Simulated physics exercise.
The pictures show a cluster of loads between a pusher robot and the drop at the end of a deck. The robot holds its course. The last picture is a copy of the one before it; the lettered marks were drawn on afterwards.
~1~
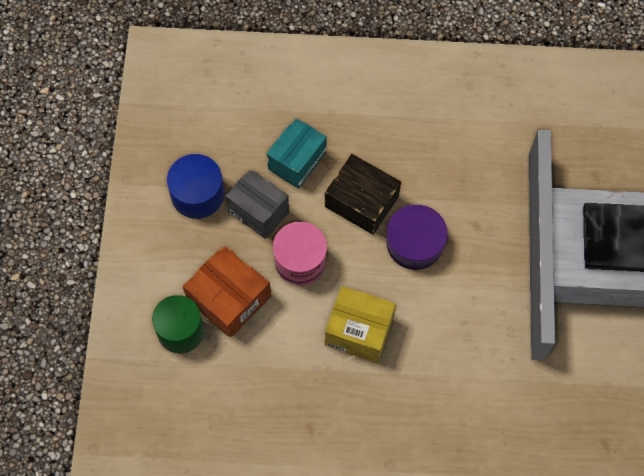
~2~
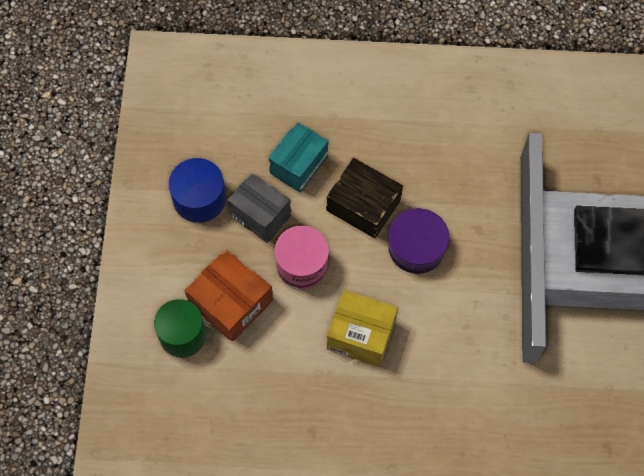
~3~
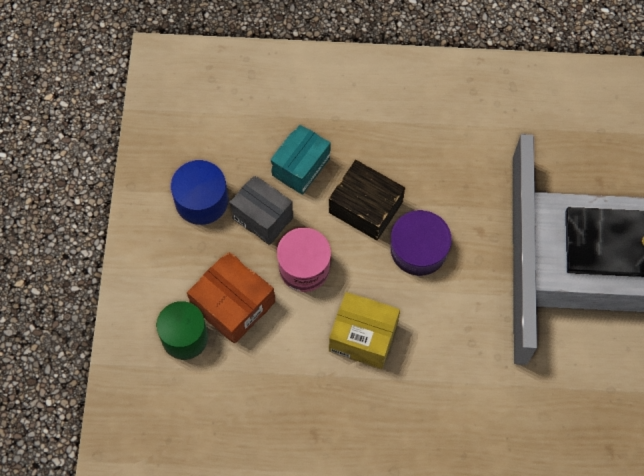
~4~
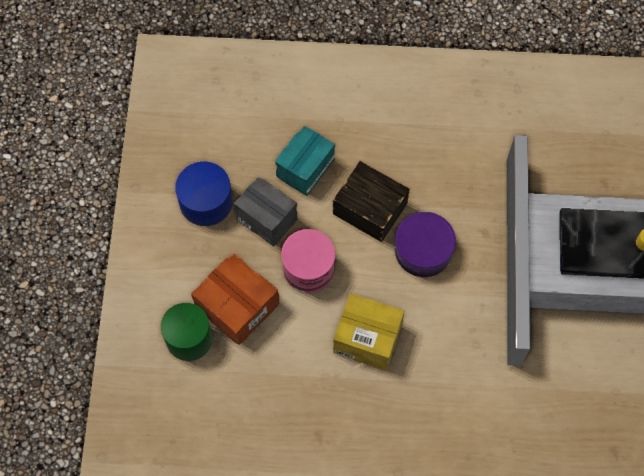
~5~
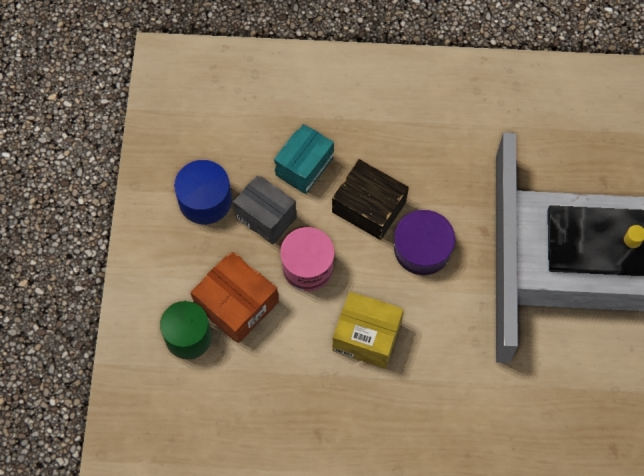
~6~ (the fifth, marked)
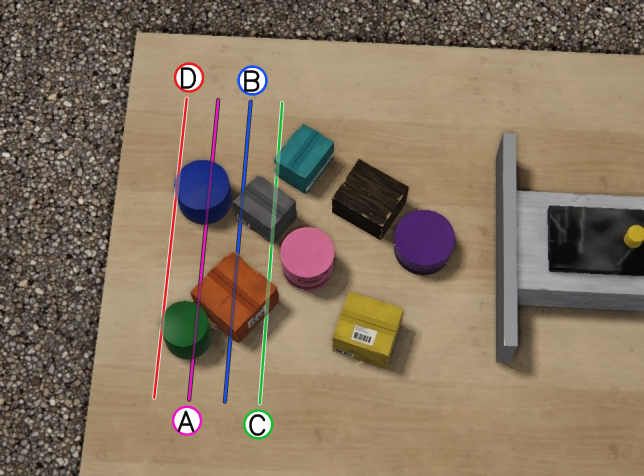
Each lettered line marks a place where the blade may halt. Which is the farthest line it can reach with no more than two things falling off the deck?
It should halt at A.
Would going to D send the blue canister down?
By then, yes.
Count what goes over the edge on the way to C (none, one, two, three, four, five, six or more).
By then, none.
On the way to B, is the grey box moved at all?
By then, yes.
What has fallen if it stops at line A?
The blue canister goes over.
On the marked copy, A at (204, 242); B at (238, 244); C at (272, 246); D at (171, 241).
With A. Early on, robot (479, 234); yellow parcel (358, 331); black crate (349, 192).
Further on, robot (369, 229); blue canister (163, 185); green canister (146, 363).
At the end, robot (285, 224); blue canister over the edge; orange parcel (104, 325); one fallen.
As for the rest, B is within the limit but short; C is within the limit but short; D drops four.
